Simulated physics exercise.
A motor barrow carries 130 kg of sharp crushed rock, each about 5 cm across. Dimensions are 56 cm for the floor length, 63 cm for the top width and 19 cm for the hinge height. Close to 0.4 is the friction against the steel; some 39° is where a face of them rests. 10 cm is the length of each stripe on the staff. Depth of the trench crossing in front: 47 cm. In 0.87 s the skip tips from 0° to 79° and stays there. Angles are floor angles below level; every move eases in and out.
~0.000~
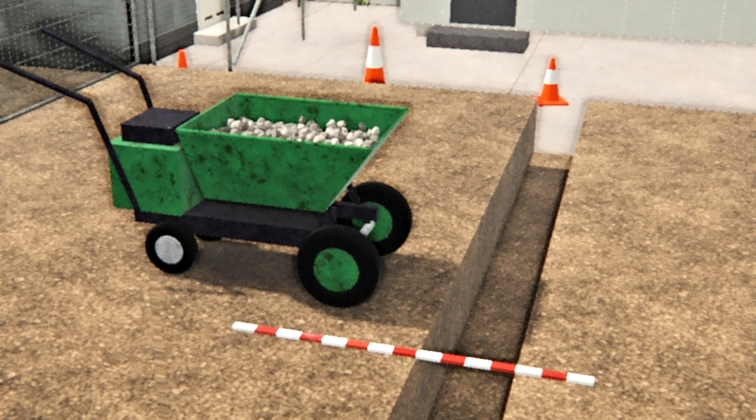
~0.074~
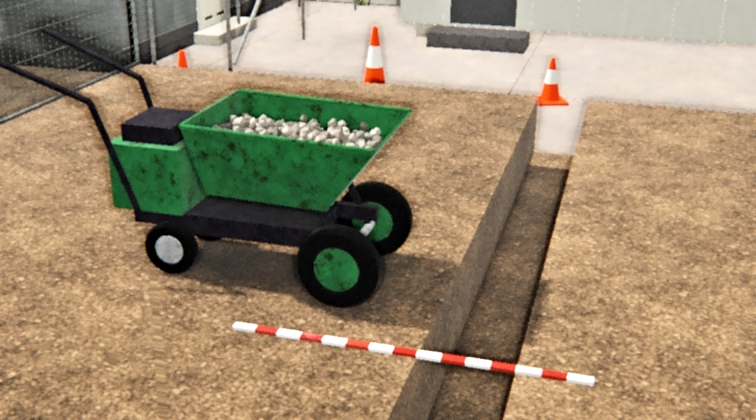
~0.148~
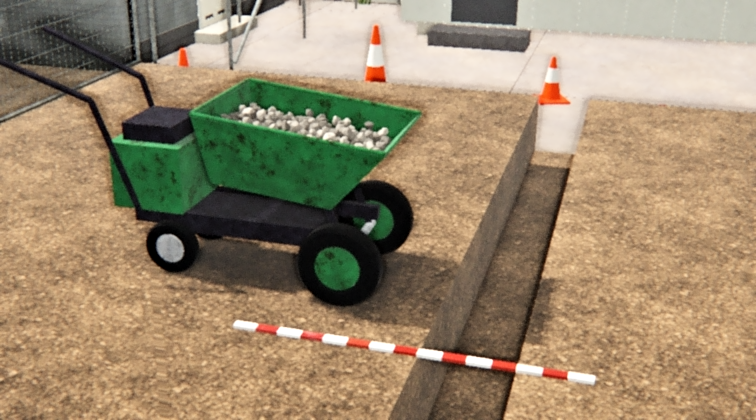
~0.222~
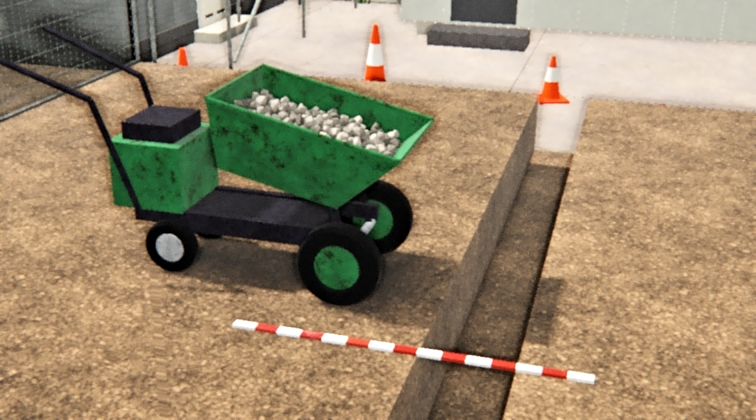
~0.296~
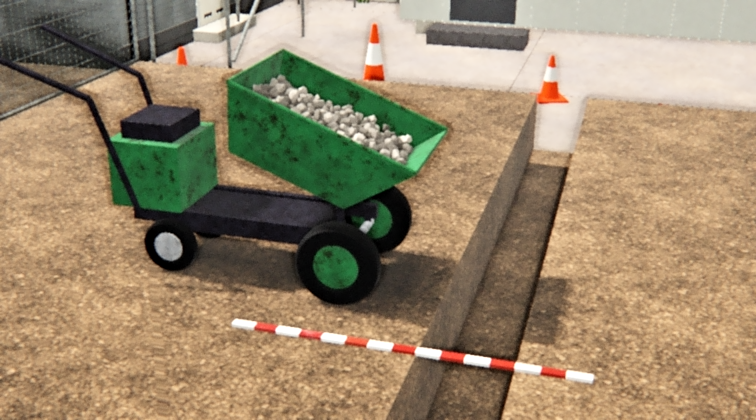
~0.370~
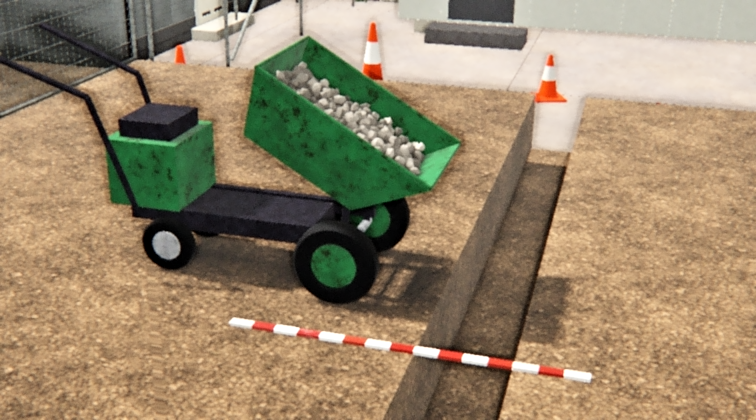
A green motor barrow loaded with pale stones stood still on brown dirt beside a narrow trench, and its skip tilted forward to the right, slowly at first, its back end rising well up.
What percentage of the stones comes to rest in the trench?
About 73 per cent.
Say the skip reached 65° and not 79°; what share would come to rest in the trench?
I'd expect around 35 in a hundred.
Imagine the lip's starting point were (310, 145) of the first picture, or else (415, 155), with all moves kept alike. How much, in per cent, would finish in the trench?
Roughly 95 percent for the first, and 20 percent for the second.
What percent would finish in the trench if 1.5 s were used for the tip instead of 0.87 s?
That works out at about 85 in a hundred.
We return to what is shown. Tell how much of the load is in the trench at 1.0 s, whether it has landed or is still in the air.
Some 25 per cent.
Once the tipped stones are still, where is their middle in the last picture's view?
The tipped stones centre close to (507, 364).
After 0.6 s the floor is at 66°; 100 % in the skip; the foremost stones are at (466, 232).
After 1.0 s the floor is at 79°; 63 % in the skip, 26 % in the trench, 11 % past the trench; the foremost stones are at (569, 308).
After 1.3 s the floor is at 79°; 17 % in the skip, 55 % in the trench, 28 % past the trench; the foremost stones are at (718, 317).
After 3.3 s the floor is at 79°; 0 % in the skip, 73 % in the trench, 27 % past the trench; the foremost stones are past the picture's edge.
